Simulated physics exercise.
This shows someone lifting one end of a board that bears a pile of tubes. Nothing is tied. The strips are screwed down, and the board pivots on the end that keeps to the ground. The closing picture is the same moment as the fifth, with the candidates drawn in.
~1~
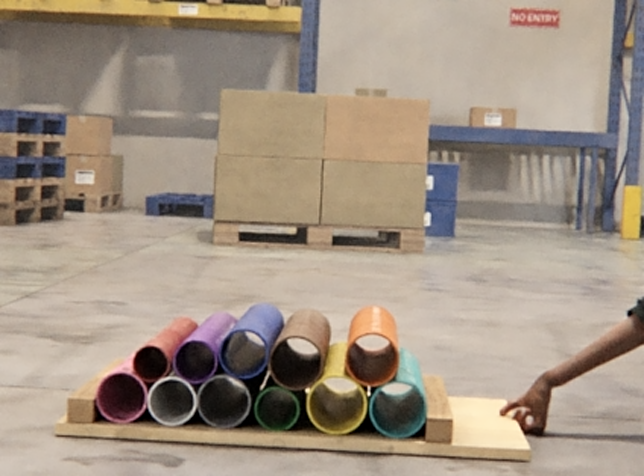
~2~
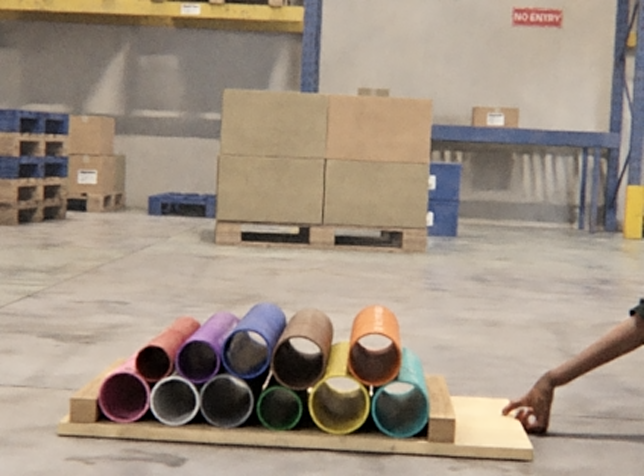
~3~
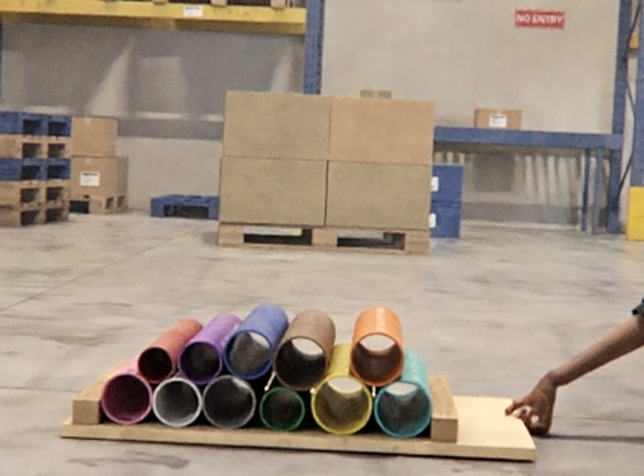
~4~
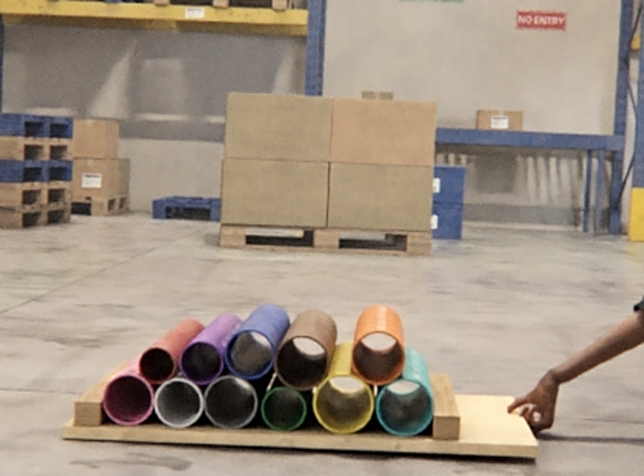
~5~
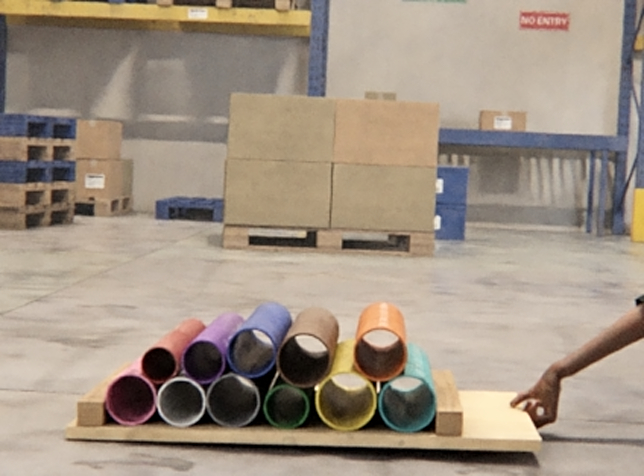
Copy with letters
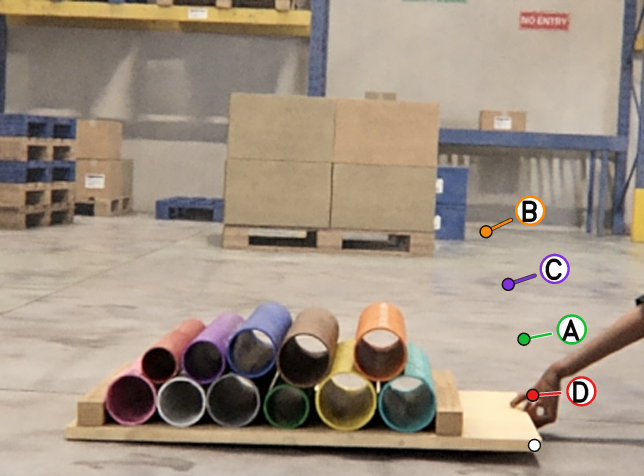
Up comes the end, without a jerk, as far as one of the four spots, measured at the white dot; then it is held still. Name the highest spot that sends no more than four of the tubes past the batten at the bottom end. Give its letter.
No higher than B.
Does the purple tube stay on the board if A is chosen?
The purple tube: Yes.
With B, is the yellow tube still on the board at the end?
The yellow tube: Yes.
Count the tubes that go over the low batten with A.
The count is none.
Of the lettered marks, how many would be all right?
The number is four.
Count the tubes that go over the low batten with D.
At D the number is none.
On the marked copy, A at (524, 339); B at (486, 232); C at (509, 285); D at (533, 395); the white dot at (535, 445).
With B. Early on, board at 17°.
Further on, board at 28°.
At the end, board at 28°, four over the low batten (brown, red, blue, purple).
As for the rest, A none over the low batten; C four over the low batten (brown, red, blue, purple); D none over the low batten.
